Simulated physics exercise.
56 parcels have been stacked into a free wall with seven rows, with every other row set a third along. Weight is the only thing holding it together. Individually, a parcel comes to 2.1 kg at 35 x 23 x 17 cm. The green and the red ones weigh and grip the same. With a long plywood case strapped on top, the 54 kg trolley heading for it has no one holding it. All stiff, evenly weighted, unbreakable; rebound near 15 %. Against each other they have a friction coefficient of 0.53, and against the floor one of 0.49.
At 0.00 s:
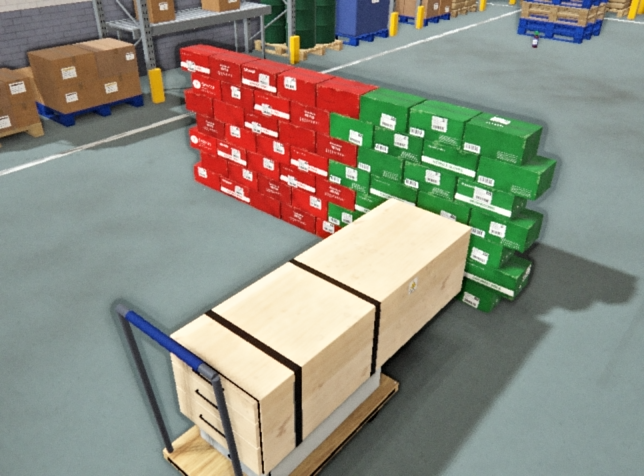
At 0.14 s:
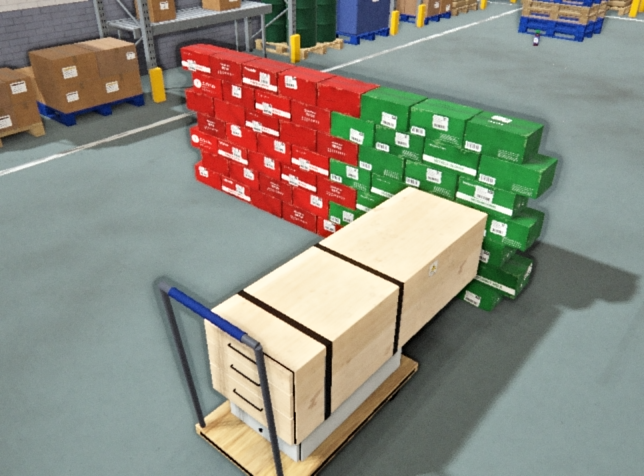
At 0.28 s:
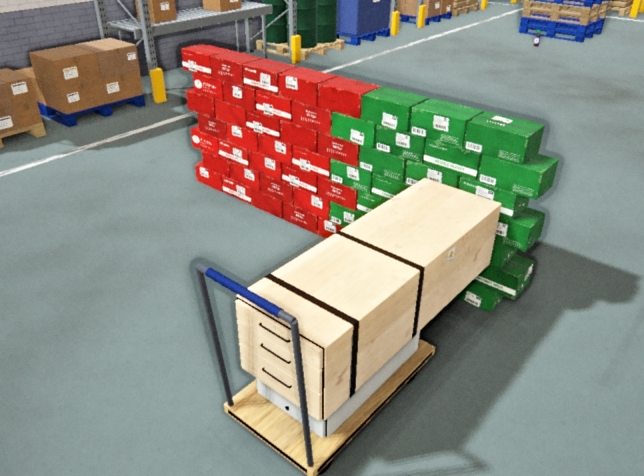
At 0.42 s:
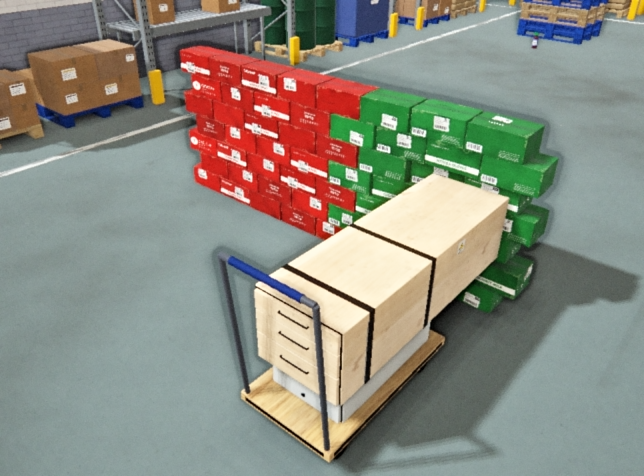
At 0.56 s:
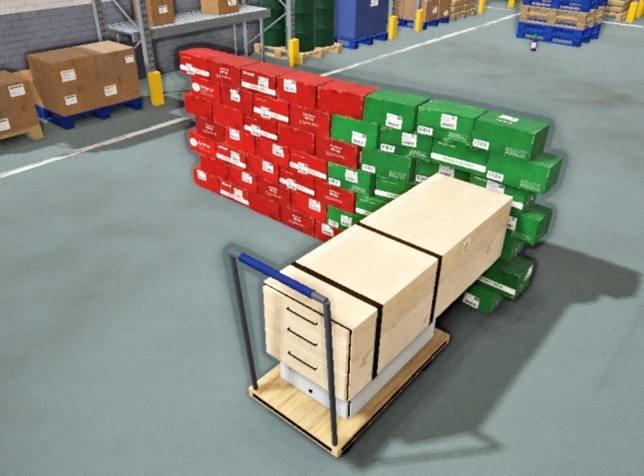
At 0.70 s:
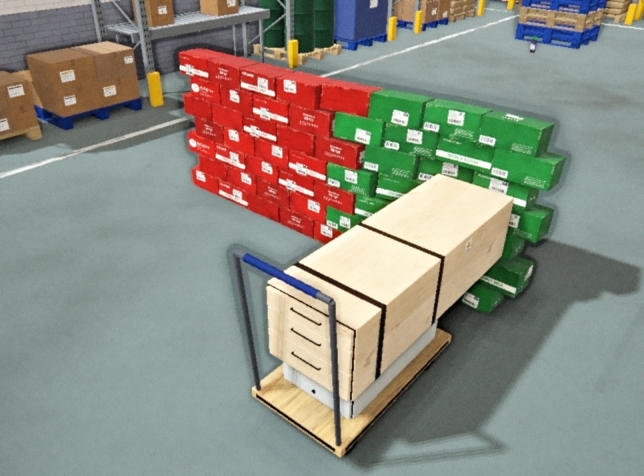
Unattended trolley carrying a long wooden crate rolling into the green end of a red and green parcel wall, nudging boxes slightly.
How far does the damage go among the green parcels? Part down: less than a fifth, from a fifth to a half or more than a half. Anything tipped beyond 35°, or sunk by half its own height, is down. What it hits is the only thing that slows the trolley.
Beyond half.
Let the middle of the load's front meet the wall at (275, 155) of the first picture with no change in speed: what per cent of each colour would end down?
The red ones would be 0 per cent down and the green ones 0 per cent.
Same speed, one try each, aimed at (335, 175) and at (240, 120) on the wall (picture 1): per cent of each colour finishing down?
Red 0 then 50, green 0 then 0 per cent.
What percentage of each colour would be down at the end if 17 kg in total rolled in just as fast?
Down at the end: Red 0 per cent, green 0 per cent.
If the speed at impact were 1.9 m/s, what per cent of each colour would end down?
Share down, in per cent: Red 0, green 70.
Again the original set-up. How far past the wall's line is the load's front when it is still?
15 cm.
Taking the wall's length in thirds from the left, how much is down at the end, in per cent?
Per cent by third - left: 0; middle: 10; right: 70.
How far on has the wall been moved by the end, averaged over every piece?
Mean shift: Around 20 cm.
Around 1.06 s, load 16 cm past the wall's line, stopped; none of the 24 green parcels down (0 of 56 in all colours); top green parcel tipped 21°.
Around 1.38 s, load 16 cm past the wall's line, stopped; 15 of the 24 green parcels down (16 of 56 in all colours); top green parcel tipped 50°, 16 cm lower.
Around 1.68 s, load 16 cm past the wall's line, stopped; 15 of the 24 green parcels down (16 of 56 in all colours); top green parcel on its side.
Finally (3.7 s), load 16 cm past the wall's line, stopped; 15 of the 24 green parcels down (16 of 56 in all colours); top green parcel on its side; top red parcel unmoved. That is 62 per cent. Seen by the last camera, middles, top green parcel near (415, 182), top red parcel near (234, 72).
